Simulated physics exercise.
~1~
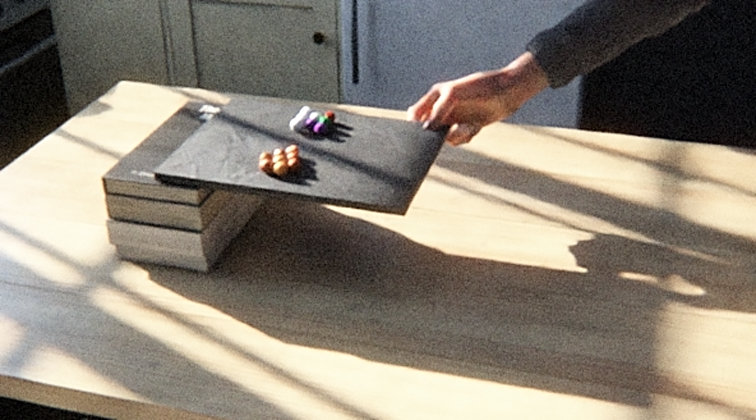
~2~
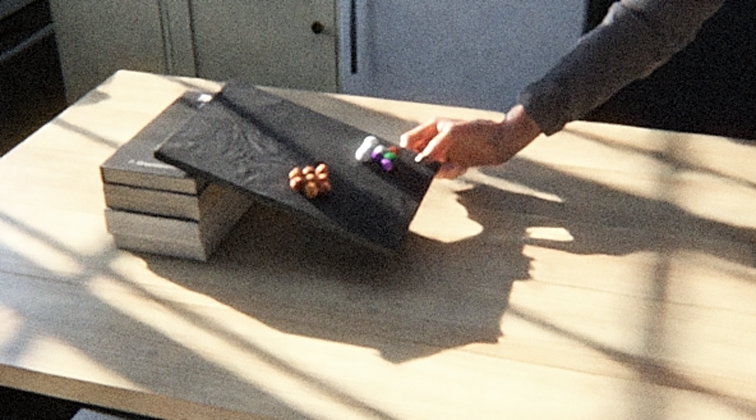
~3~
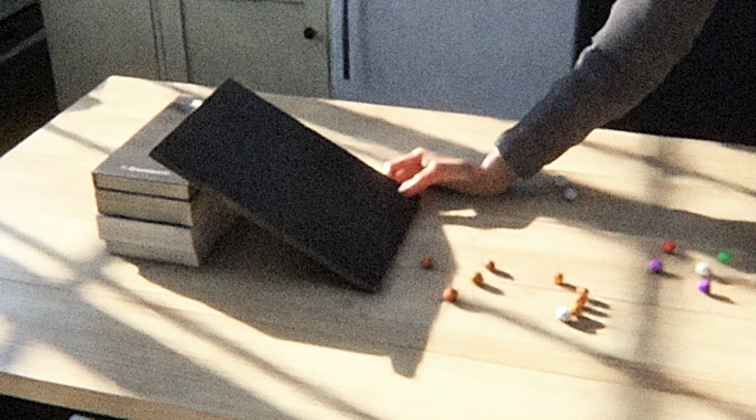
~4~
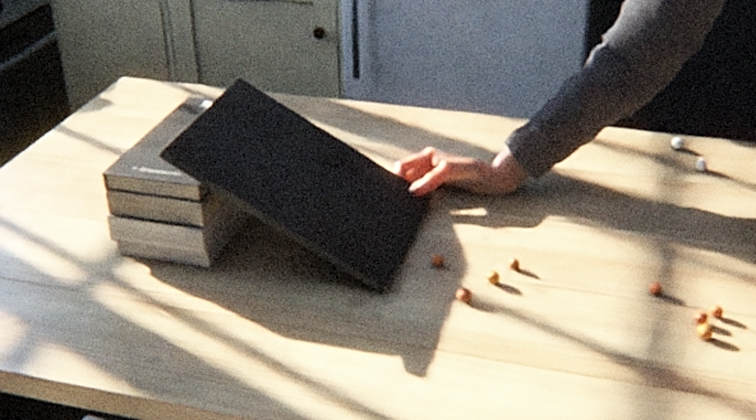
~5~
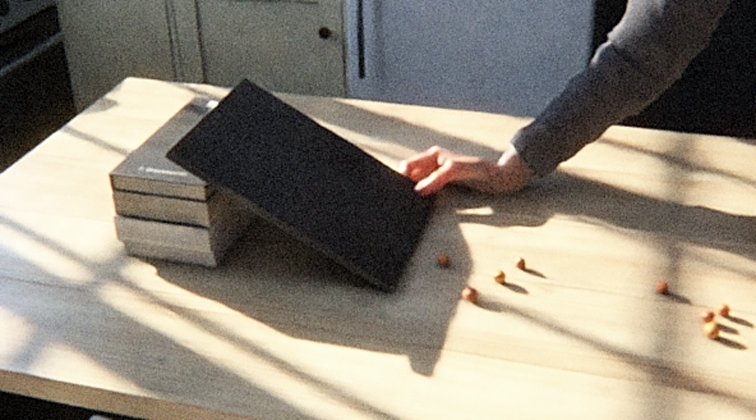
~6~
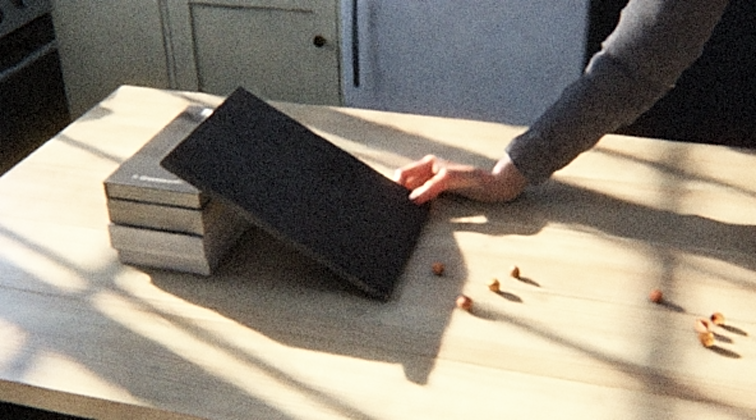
The clip opens on a sunlit wooden table, where a hand holds up the right end of a dark board whose left end rests on a stack of books. Two small heaps sit on the board, orange-brown pieces nearer the viewer and white, purple, green and red ones farther back. The hand lowers its end, and both heaps shift down toward the right. As the board tilts steeply, everything spills off and scatters rightward across the table. The multicoloured pieces run farther and pass out of view, while the orange-brown ones stop, spread over the tabletop beside the still-held, sloping board.
